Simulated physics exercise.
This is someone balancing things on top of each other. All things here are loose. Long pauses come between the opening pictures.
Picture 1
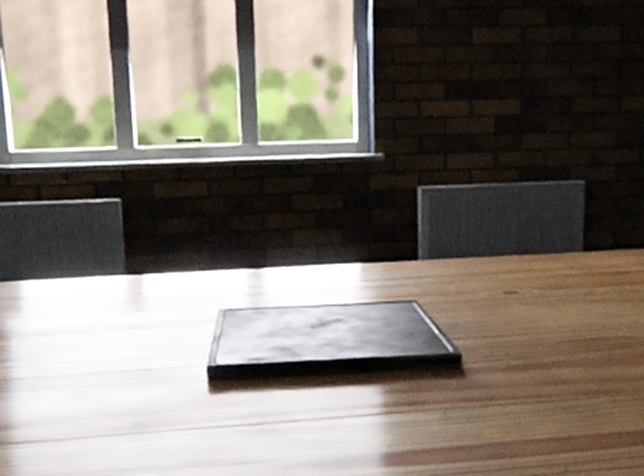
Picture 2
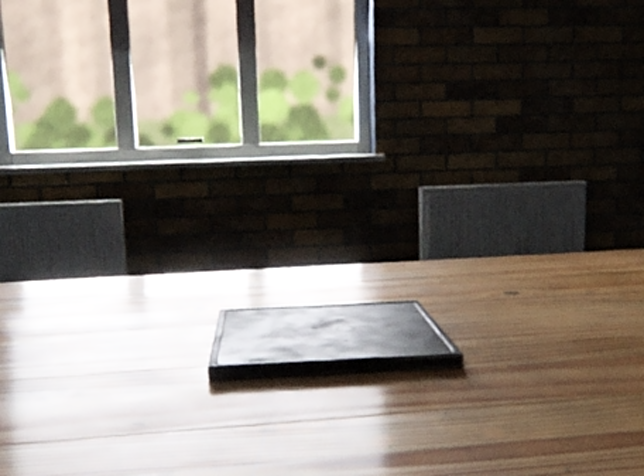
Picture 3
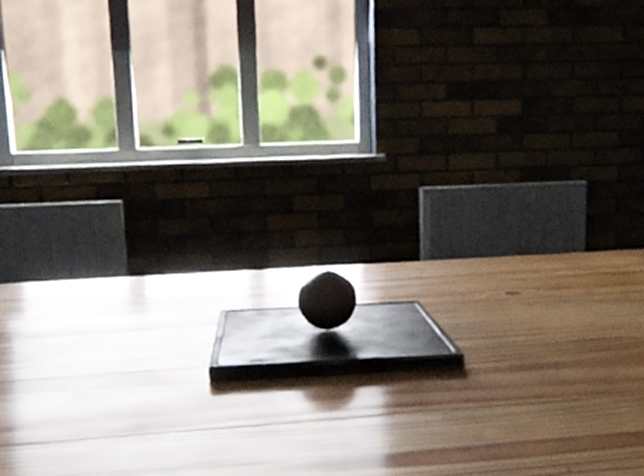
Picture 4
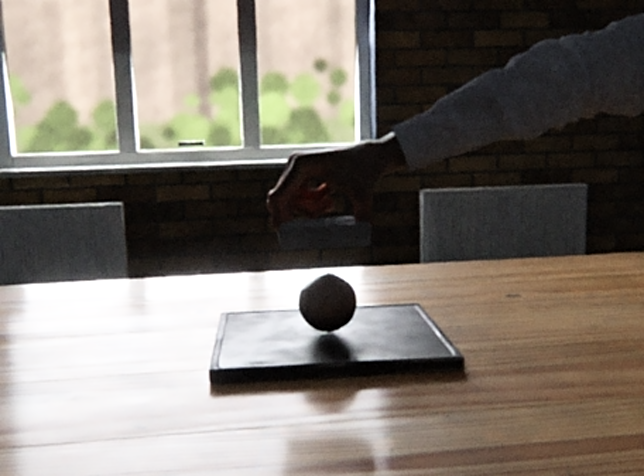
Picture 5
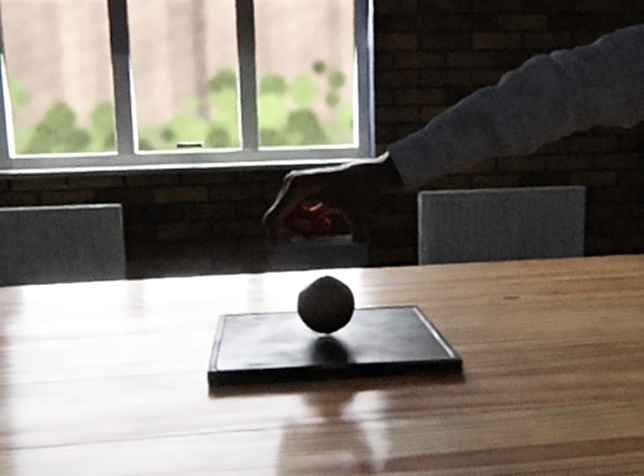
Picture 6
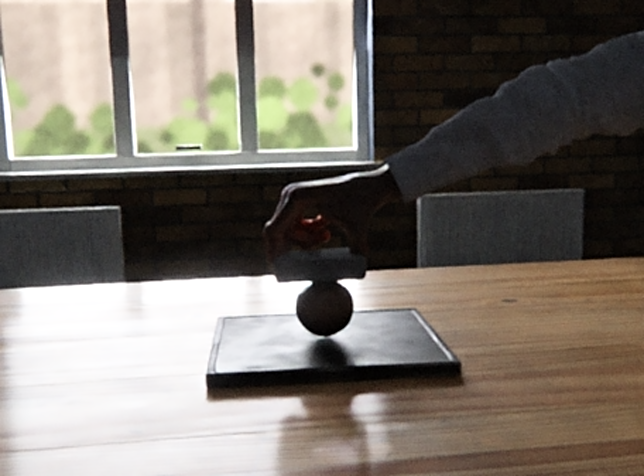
We see a black tray on a wooden table by a window, then a dark round object sitting on it. A hand reaches in from the right with a grey sponge and lowers it onto the round object, still holding it.
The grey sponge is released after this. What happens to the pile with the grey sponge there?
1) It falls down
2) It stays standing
1.
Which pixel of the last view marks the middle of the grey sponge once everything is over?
Near (245, 329).
Then, 0.40 s past the last view, grey sponge now fallen.
Then, 0.50 s past the last view, things are still on the move.
Then, 2.00 s past the last view, nothing new.
Then, 2.80 s past the last view, things are still on the move.
Finally, fallen, grey sponge; the other 2 still in place. Final places as the last picture's camera would see them, grey sponge near (245, 329). The pile gives way.
